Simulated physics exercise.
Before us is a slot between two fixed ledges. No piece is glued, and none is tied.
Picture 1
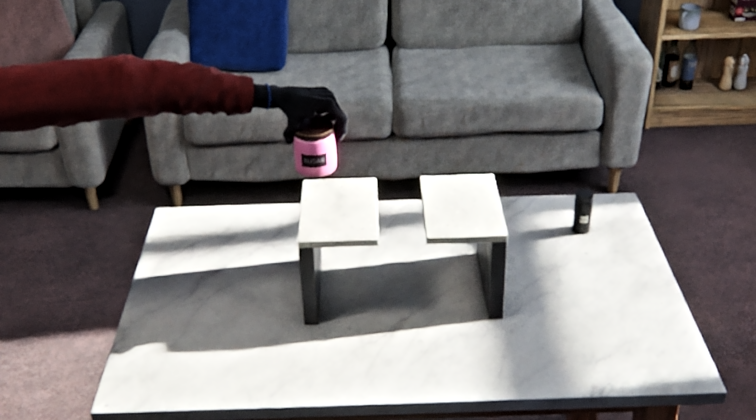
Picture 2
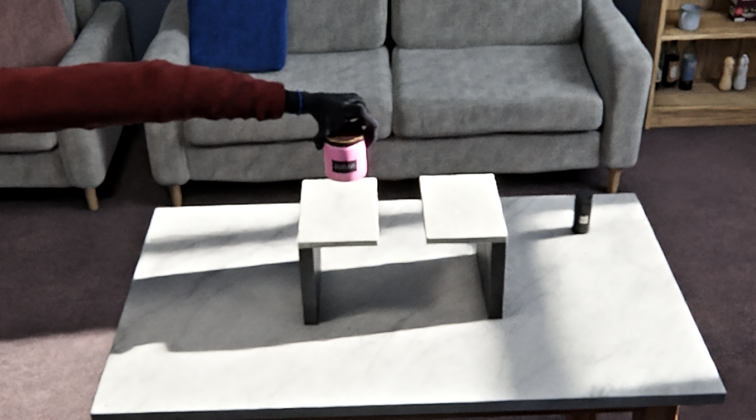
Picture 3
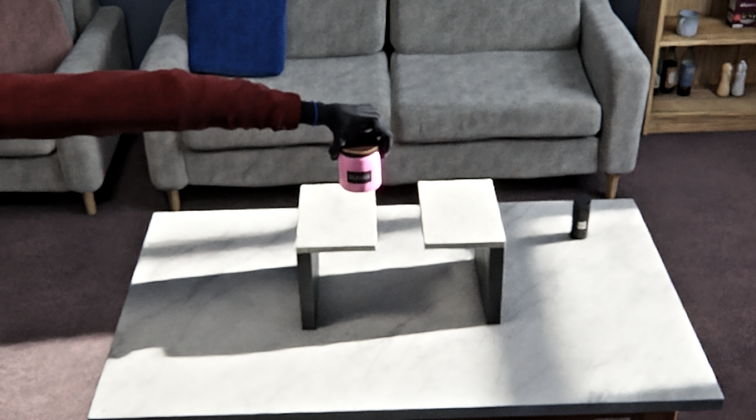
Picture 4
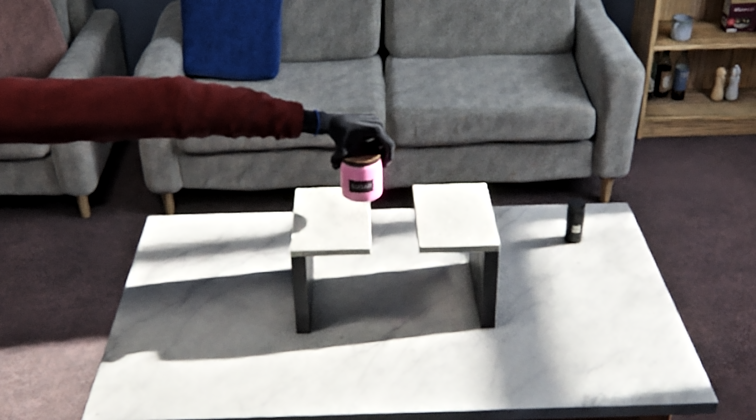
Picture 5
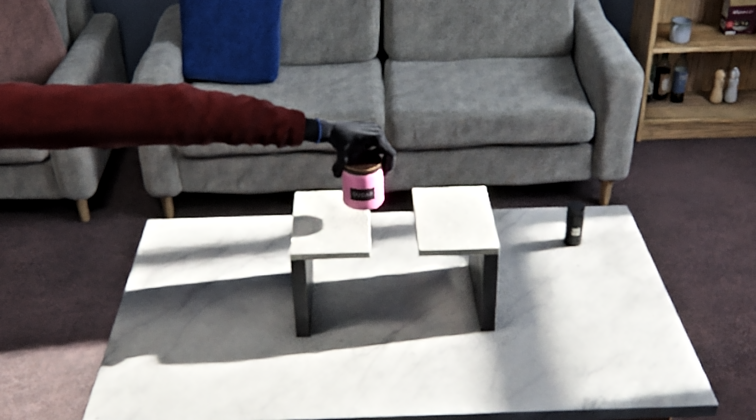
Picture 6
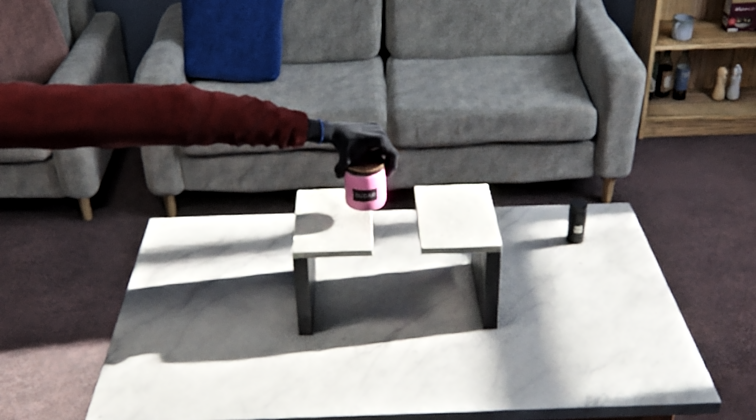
Gloved hand in a red sleeve carrying a pink jar rightward and lowering it slightly above two raised white panels, then pausing.
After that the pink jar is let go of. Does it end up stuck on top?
Well, it doesn't make it past the gap, sadly.
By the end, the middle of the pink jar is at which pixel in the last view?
End position, last frame: About (365, 198).
Then, 0.20 s on from there, pink jar shifted a little near (365, 198).
Then, 0.40 s on from there, pink jar resting near (365, 198).
In the end, moved from the start, pink jar; black shaker unmoved. At the end, from the last picture's camera, pink jar near (365, 198). The jar is caught.
